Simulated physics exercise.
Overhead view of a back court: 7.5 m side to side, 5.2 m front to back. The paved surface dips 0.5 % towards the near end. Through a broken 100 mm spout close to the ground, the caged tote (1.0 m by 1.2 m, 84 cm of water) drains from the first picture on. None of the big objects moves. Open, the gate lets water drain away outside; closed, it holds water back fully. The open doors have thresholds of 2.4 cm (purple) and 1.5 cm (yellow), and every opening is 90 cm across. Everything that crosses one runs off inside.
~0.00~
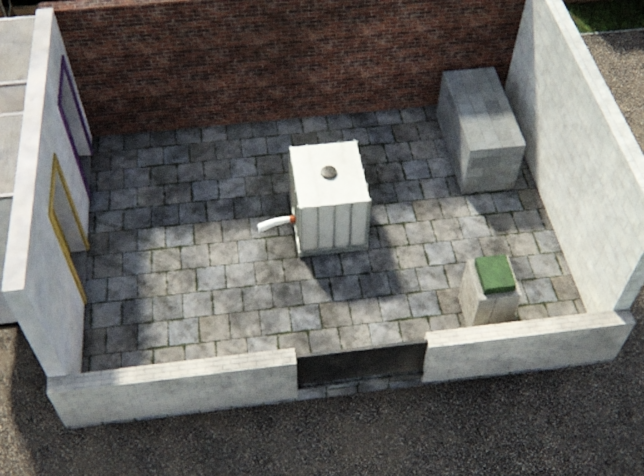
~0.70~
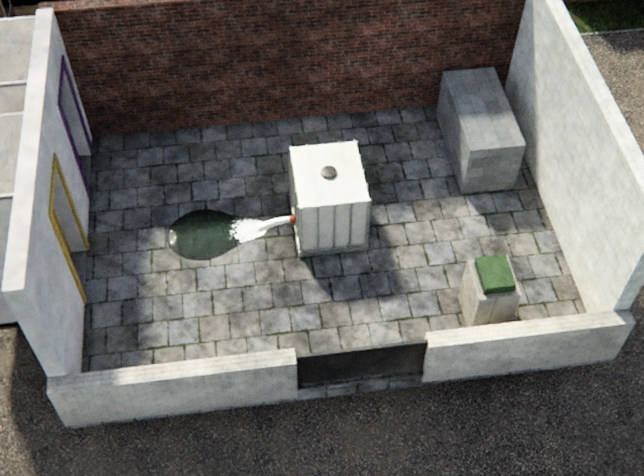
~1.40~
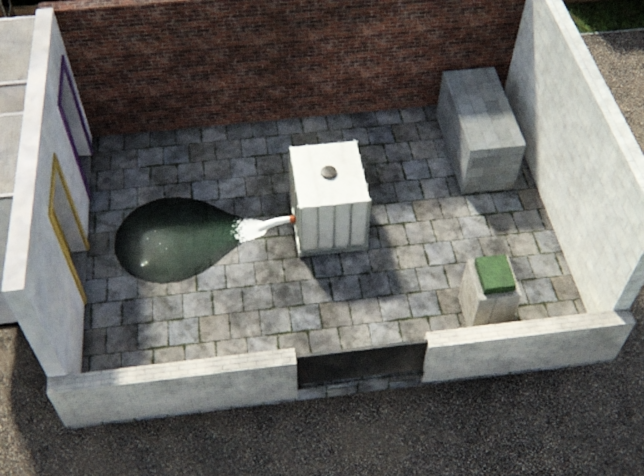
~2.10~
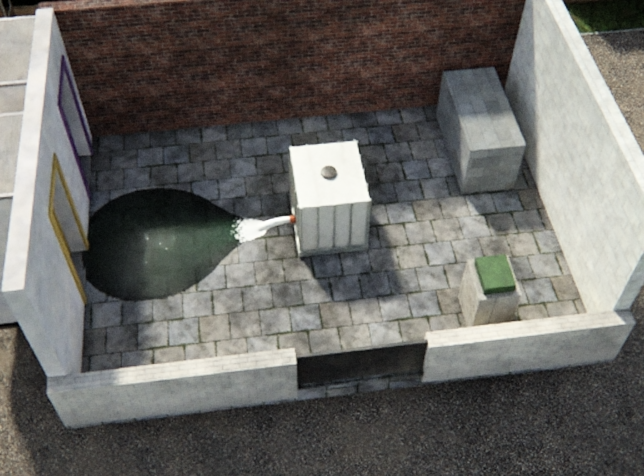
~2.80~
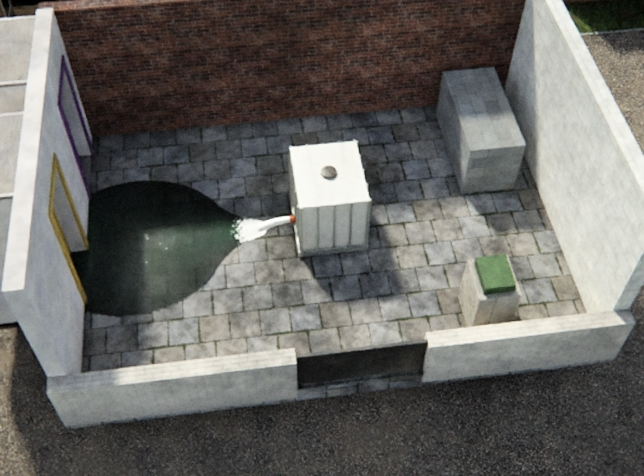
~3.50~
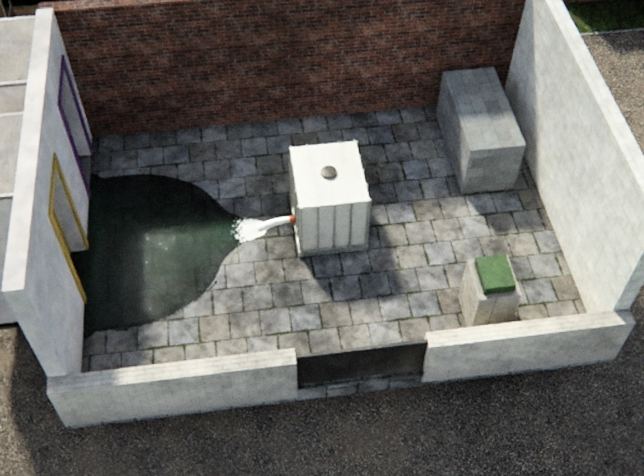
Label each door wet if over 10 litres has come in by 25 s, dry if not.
Purple door: Dry; yellow door: Wet.
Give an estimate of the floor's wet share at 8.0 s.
About 30 percent.
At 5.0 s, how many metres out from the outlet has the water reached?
Straight-line distance: Near 4.0 m.
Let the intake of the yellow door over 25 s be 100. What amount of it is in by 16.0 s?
Fraction in by then: Approx. 70%.
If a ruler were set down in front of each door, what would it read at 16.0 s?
In centimetres, purple: 2.5; yellow: 3.0.
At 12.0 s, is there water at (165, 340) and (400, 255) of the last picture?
Going in order, I'd call them swamped then spared.
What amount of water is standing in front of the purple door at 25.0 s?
Roughly 2.0 centimetres.
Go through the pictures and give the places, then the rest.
In the first frame, the jet has just started at (279, 221); the ground is still dry.
In the second frame, the jet leaves at (279, 221); the sheet reaches (172, 228), 2.0 m away, and wets 1.0 m2.
In the third frame, from the spout at (279, 221) the water has spread over 2.5 m2; its tip is at (119, 255), and it is 1.1 cm deep on average.
In the fourth frame, from the spout at (279, 221) the water has spread over 4.0 m2; its tip is at (87, 274), and it is 1.1 cm deep on average.
In the fifth frame, the jet leaves at (279, 221); the sheet reaches (70, 281), 3.6 m away, and wets 5.0 m2.
In the sixth frame, the jet leaves at (279, 221); the sheet reaches (84, 337), 3.7 m away, and wets 5.6 m2.
After 5.0 s water covers 20 % of the floor and is deepest (6 cm) near (258, 228); purple door 1.6 cm at the sill, 0 L in, yellow door 3.5 cm at the sill, 7 L in.
After 8.0 s water covers 30 % of the floor and is deepest (6 cm) near (258, 228); purple door 1.8 cm at the sill, 0 L in, yellow door 3.4 cm at the sill, 17 L in.
After 12.0 s water covers 40 % of the floor and is deepest (6 cm) near (258, 228); purple door 2.4 cm at the sill, 0 L in, yellow door 3.2 cm at the sill, 29 L in.
After 16.0 s water covers 55 % of the floor and is deepest (5 cm) near (258, 228); purple door 2.3 cm at the sill, 0 L in, yellow door 3 cm at the sill, 39 L in.
After 25.0 s water covers 75 % of the floor and is deepest (4 cm) near (258, 228); purple door 2.2 cm at the sill, 0 L in, yellow door 2.7 cm at the sill, 56 L in.
